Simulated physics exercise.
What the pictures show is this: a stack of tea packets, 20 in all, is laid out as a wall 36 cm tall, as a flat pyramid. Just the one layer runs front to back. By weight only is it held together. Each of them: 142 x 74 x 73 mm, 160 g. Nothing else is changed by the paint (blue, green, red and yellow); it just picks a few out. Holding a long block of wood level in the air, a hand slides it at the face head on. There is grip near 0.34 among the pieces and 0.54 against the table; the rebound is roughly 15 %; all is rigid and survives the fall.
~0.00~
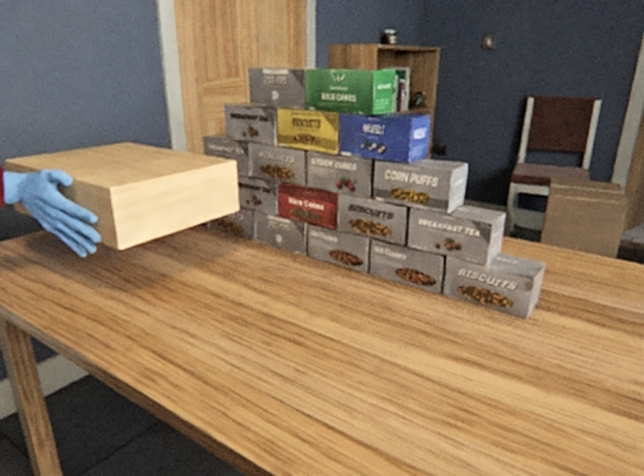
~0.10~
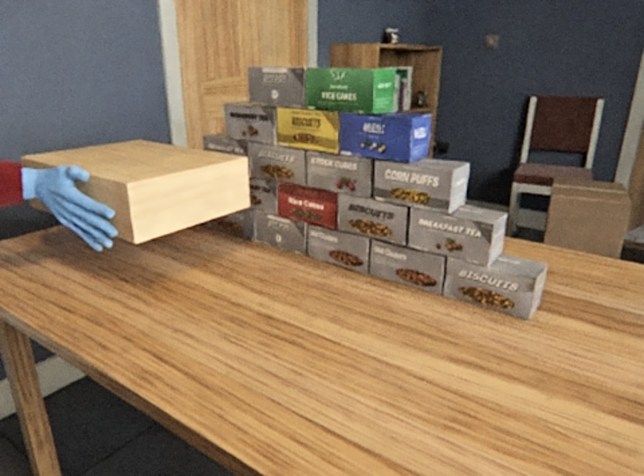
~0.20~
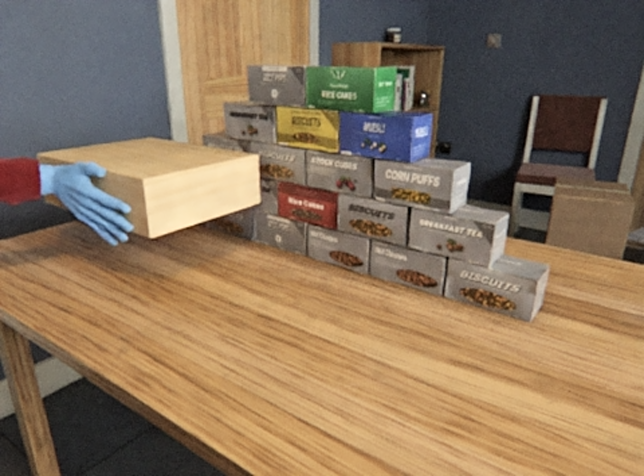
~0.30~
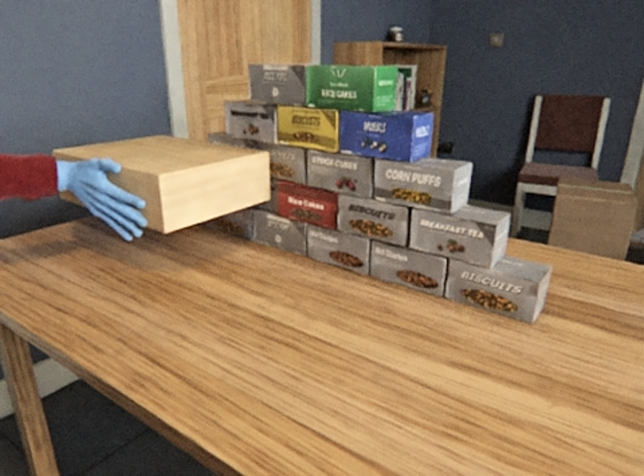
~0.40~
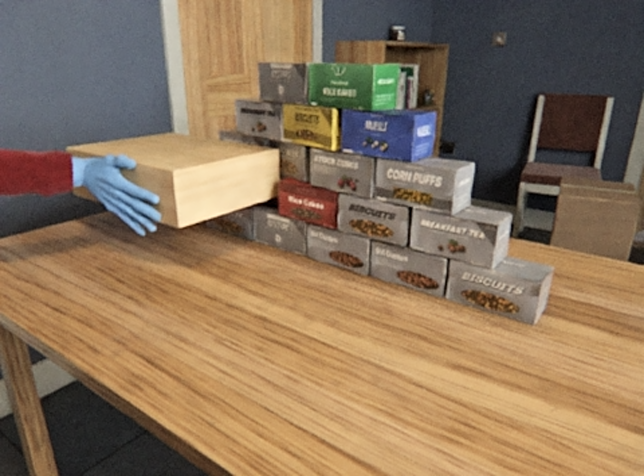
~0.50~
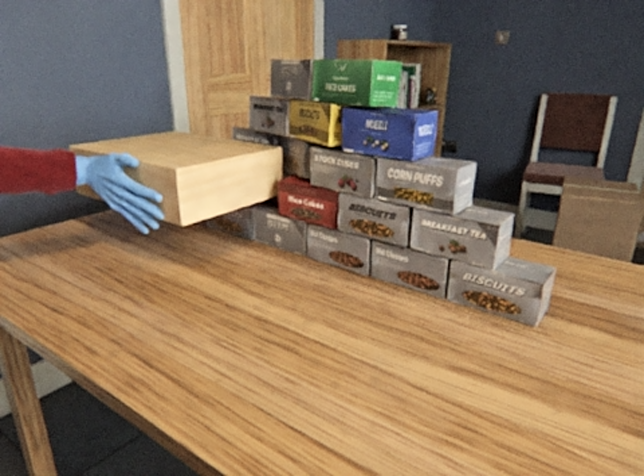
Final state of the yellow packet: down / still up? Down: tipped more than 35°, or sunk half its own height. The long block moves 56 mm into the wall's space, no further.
Down.
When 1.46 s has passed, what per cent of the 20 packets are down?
40 %.
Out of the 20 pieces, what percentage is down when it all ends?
That comes to around 40 percent.
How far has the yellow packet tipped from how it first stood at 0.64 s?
Around 15° from its start.
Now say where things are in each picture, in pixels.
In the first picture (we follow the side turned to the camera; the camera moves round a little), block in hand (228, 184) 8 cm short of touching; yellow packet (305, 131); blue packet (373, 138); green packet (338, 92); no piece has moved.
In the second picture, block in hand (240, 180) 48 mm short of touching; yellow packet (305, 130).
In the third picture, block in hand (251, 177) 16 mm short of touching; yellow packet (305, 129).
In the fourth picture, block in hand (262, 173) 16 mm in; yellow packet (305, 128); 4 stirred so far.
In the fifth picture, block in hand (272, 170) 47 mm in; yellow packet (306, 126) displaced 12 mm; 8 stirred so far.
In the sixth picture, block in hand (275, 168) 56 mm in, stopped; yellow packet (308, 122) tipped 4°; green packet (340, 82) tipped 4°; blue packet (376, 134); 9 stirred so far.
Around 0.64 s, 2 of the 20 packets down; yellow packet tipped 17°; green packet tipped 17°.
Around 0.80 s, 8 of the 20 packets down; yellow packet tipped 40°, 6 cm lower; green packet tipped 39°, 34 mm lower.
Around 1.08 s, 8 of the 20 packets down; yellow packet on its side; green packet on its side.
Around 1.46 s, 8 of the 20 packets down; yellow packet on its side; green packet upside down.
Finally (1.7 s), 8 of the 20 packets down; yellow packet on its side; green packet tipped 42°, 1.01 m lower; red packet unmoved. Seen by the last camera, middles, yellow packet near (398, 221), green packet near (573, 424).
